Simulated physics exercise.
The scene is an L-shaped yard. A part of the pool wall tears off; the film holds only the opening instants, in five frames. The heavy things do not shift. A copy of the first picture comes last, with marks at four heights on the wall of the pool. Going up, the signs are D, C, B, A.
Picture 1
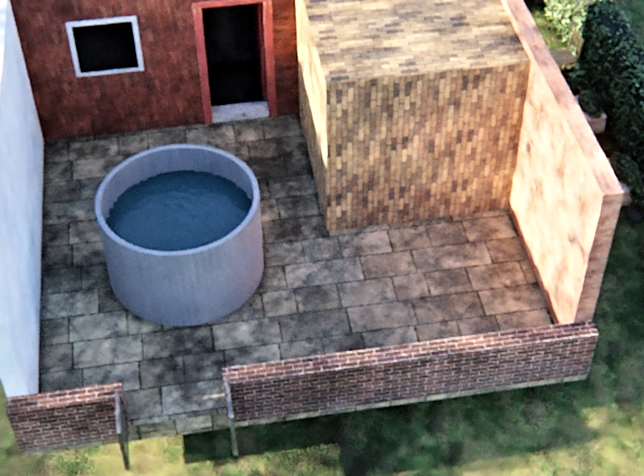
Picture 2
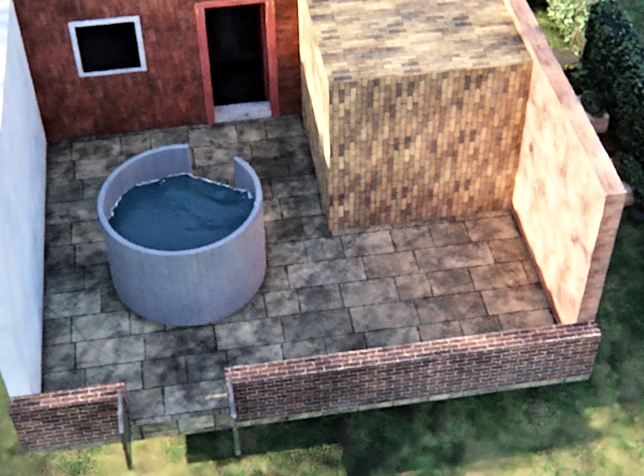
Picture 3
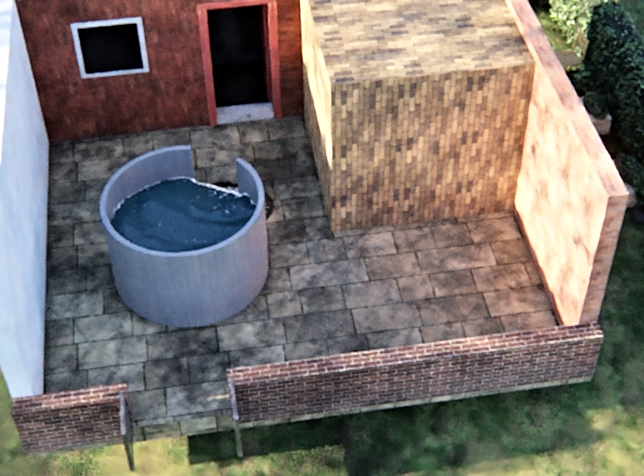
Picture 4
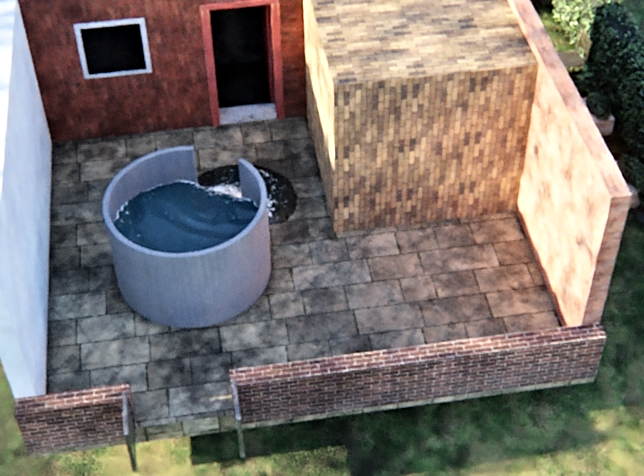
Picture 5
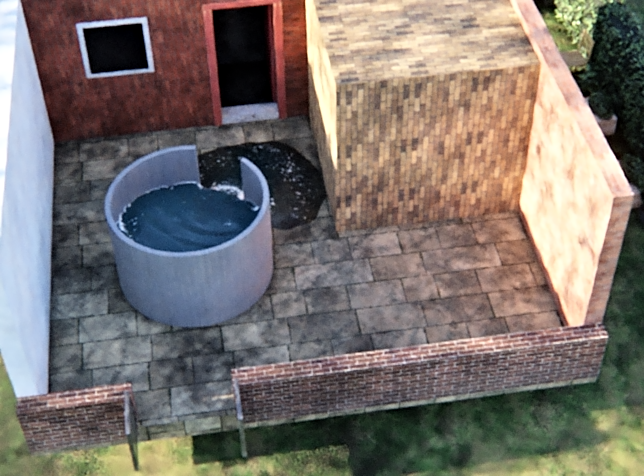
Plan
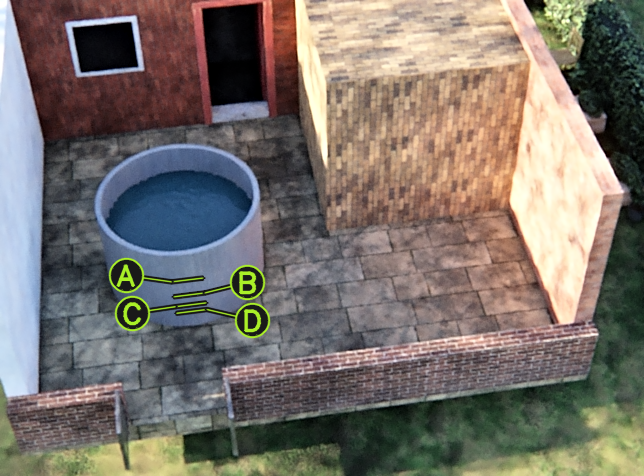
Water pouring through a gap in the back of a round grey pool and spreading across paving near the red doorway.
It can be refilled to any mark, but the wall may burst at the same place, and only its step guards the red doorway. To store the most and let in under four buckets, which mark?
C.
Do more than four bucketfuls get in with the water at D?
No, that is safe.
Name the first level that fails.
Level B.
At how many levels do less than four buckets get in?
Two of them.
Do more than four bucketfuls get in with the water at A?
Yes, that goes wrong.
On the marked copy, A at (187, 279); B at (189, 294); C at (190, 304); D at (191, 311); from the bottom up D, C, B, A.
Choosing A, dozens of bucketfuls pour in.
Choosing B, about 9 bucketfuls get in.
Choosing C, a bucket or two gets in.
Choosing D, nothing gets over.
